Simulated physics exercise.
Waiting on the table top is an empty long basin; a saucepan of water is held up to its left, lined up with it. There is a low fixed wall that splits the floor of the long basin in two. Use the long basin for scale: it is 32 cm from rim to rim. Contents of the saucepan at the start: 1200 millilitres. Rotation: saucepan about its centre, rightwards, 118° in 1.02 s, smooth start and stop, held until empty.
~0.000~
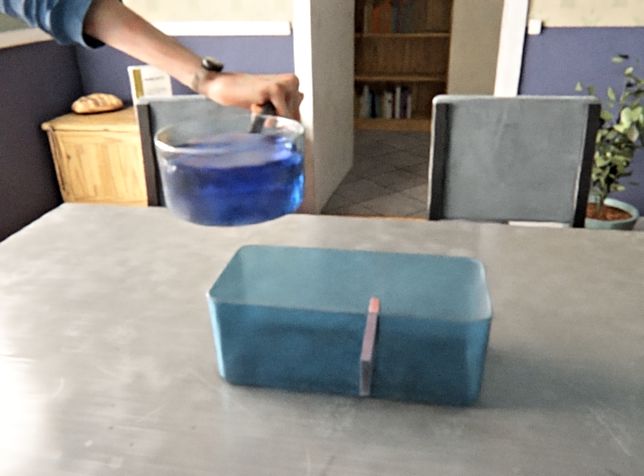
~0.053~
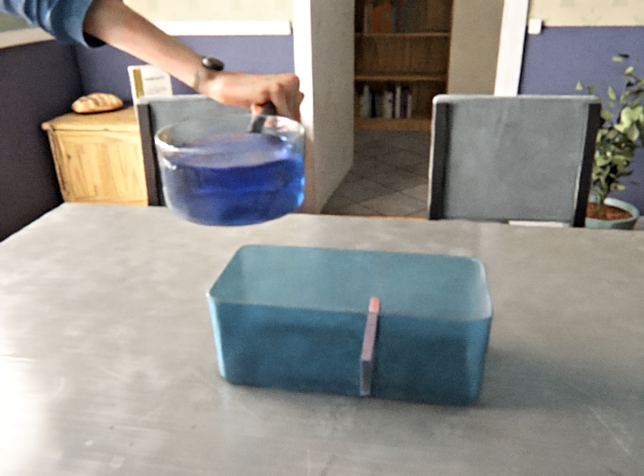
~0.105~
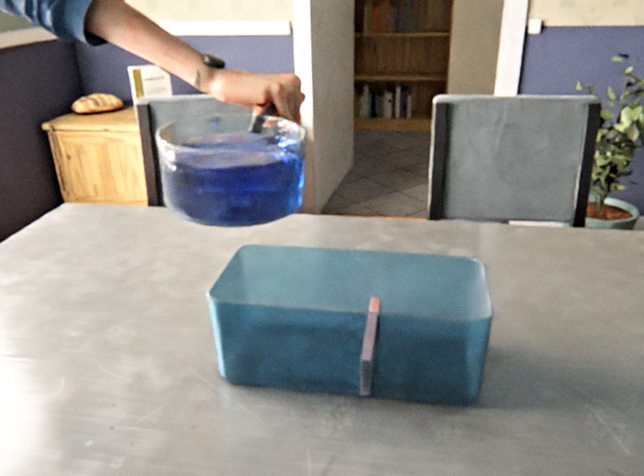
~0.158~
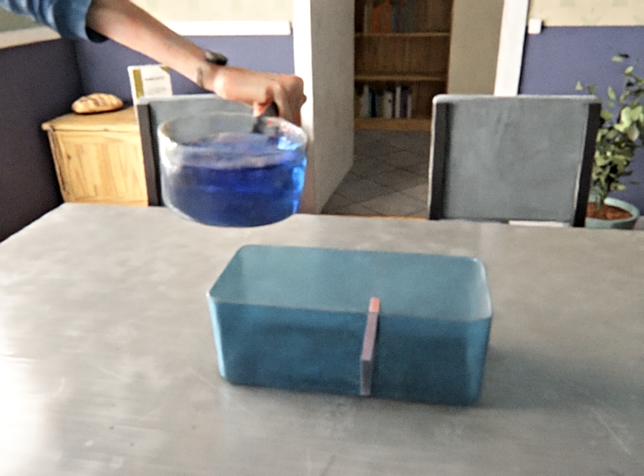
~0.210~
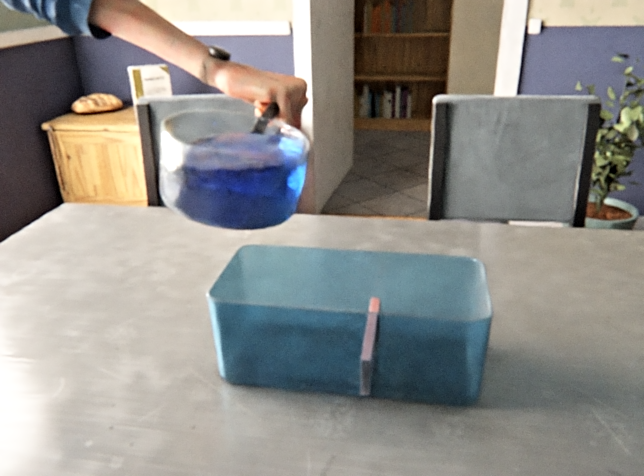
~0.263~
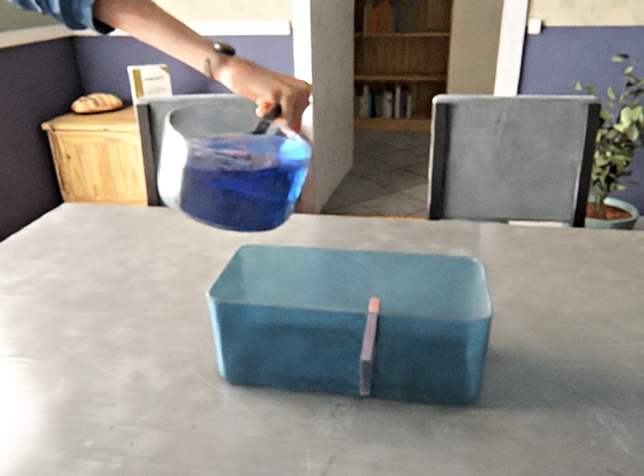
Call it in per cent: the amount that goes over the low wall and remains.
I would put it at about 26 per cent.
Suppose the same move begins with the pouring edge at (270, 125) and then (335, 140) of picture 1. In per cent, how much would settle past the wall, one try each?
The first try gives around 15 percent, the second around 50 percent.
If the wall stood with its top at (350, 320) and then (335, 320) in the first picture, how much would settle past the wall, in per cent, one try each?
I'd say 45 percent on the first go, 65 percent on the next.
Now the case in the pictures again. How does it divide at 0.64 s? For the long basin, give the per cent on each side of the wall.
12 on the left, 10 on the right, roughly.
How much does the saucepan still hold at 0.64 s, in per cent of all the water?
44 %.
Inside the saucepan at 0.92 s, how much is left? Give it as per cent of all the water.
Close to 5 percent of the whole amount.
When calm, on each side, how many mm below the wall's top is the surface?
Measured: Left around 18 mm, right around 34 mm.
After 0.64 s the tilt is 82° and 43 per cent is still to pour, 12 is left of the wall and 9 right of it.
After 0.92 s the tilt is 115° and 5 per cent is still to pour, 62 is left of the wall and 25 right of it.
After 1.21 s the tilt is 118° and 0 per cent is still to pour, 69 is left of the wall and 26 right of it.
After 1.52 s the tilt is 118° and 0 per cent is still to pour, 69 is left of the wall and 26 right of it.
In the end 69 per cent lies left of the wall, 26 right of it and 5 outside.
